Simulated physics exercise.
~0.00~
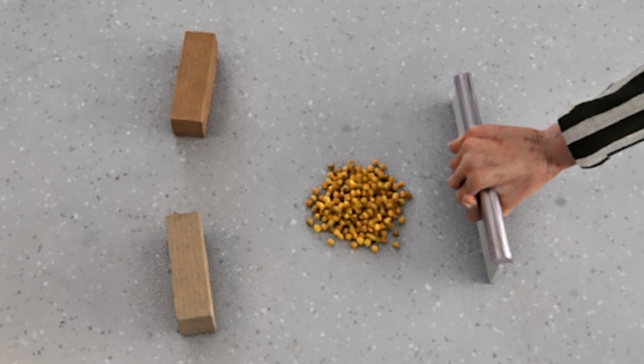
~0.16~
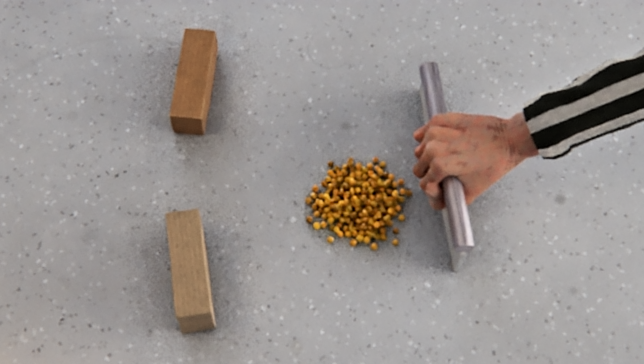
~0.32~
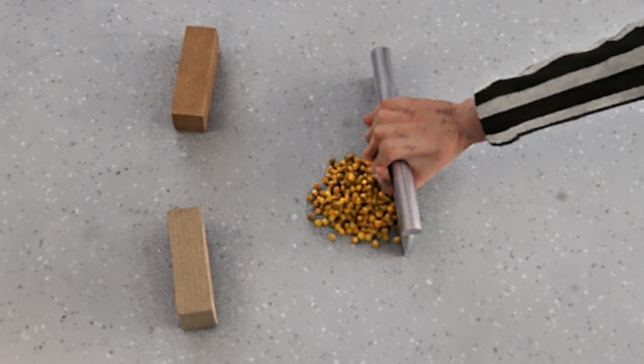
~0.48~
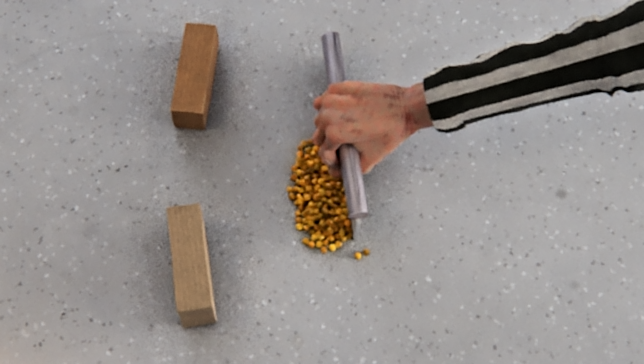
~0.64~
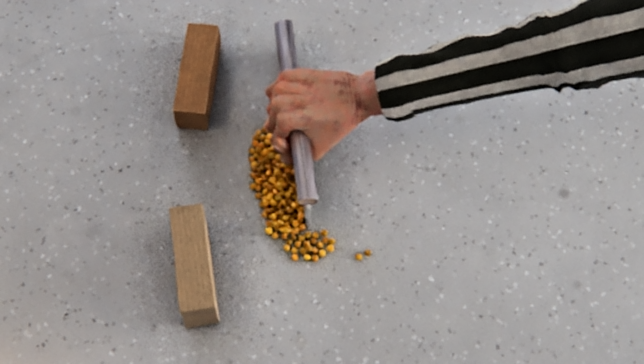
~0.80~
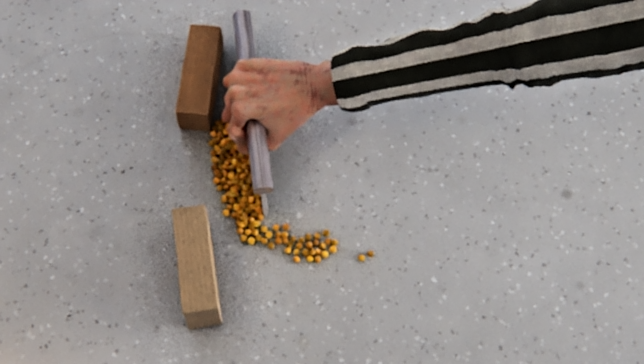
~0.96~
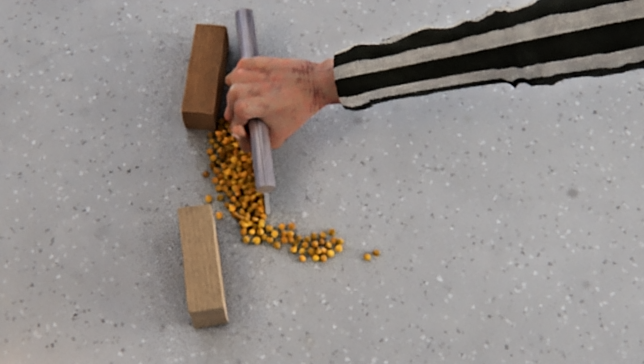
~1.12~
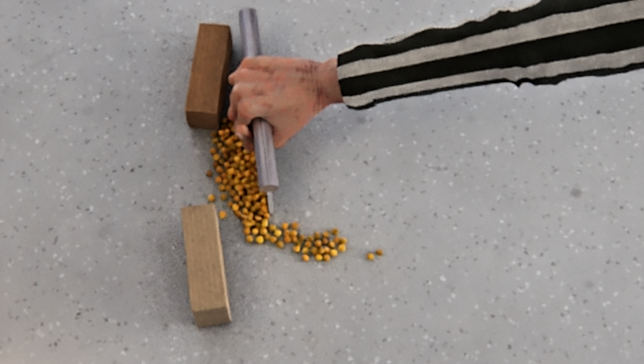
A hand sliding a metal bar left into spilt maize kernels, spreading them into a curved trail and stopping beside two wooden blocks.
